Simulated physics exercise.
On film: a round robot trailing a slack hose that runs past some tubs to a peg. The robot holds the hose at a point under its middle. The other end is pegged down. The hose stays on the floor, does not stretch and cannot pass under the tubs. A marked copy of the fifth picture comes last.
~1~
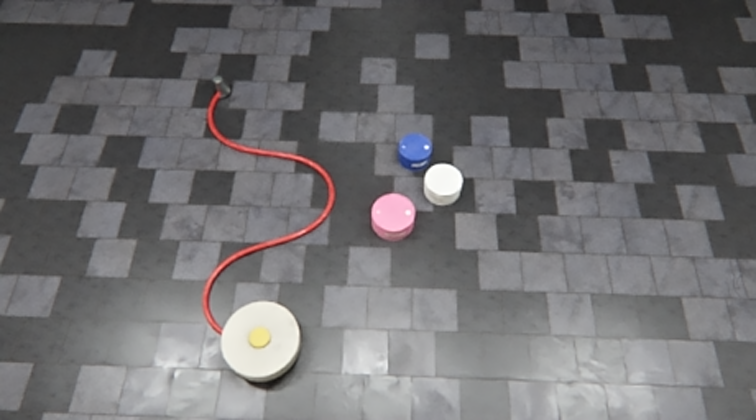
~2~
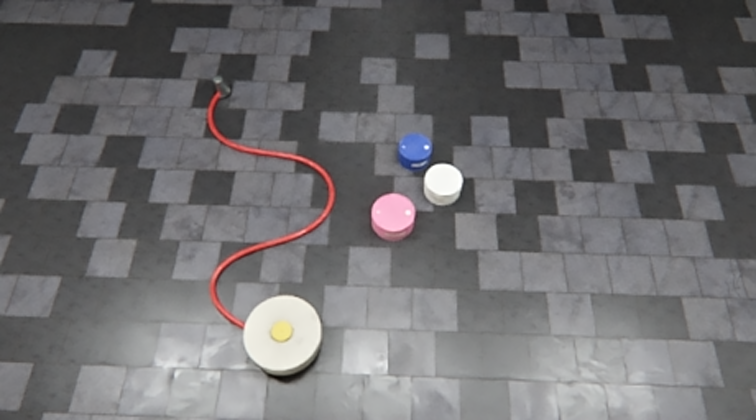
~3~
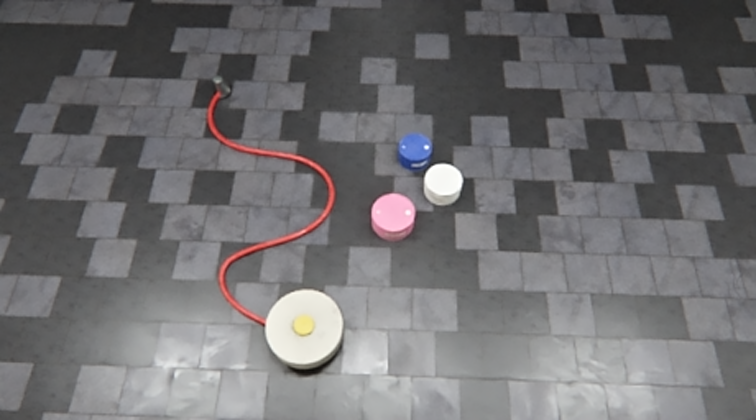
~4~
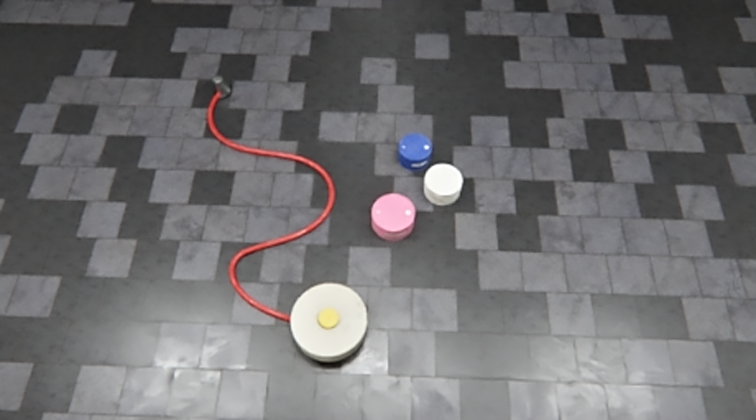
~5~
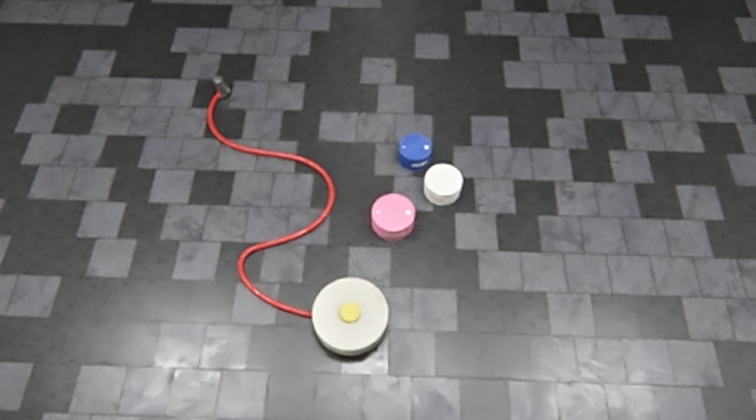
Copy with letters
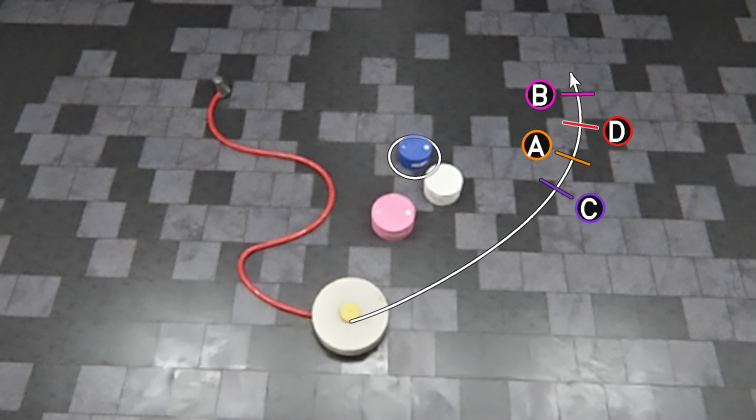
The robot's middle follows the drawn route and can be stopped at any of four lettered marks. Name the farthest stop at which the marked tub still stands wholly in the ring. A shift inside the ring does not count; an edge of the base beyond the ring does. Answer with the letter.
The farthest safe stop is D.
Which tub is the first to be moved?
Pink.
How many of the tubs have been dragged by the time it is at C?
By then, none.
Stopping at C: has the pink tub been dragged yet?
By then, no.
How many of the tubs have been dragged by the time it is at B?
Three.
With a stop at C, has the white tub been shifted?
No.
On the marked copy, A at (573, 158); B at (577, 94); C at (556, 189); D at (580, 125); the ring at (415, 157); the route from (351, 321) via (532, 217) to (571, 74).
Taking D. A third of the way, robot (468, 261); blue tub (415, 152).
Two thirds of the way, robot (554, 190); blue tub (415, 152).
When it is over, robot (584, 118); blue tub (415, 151); pink tub (404, 180); the blue tub is still in its ring.
As for the rest, A is safe but short; B drags the ringed tub to (418, 136); C is safe but short.
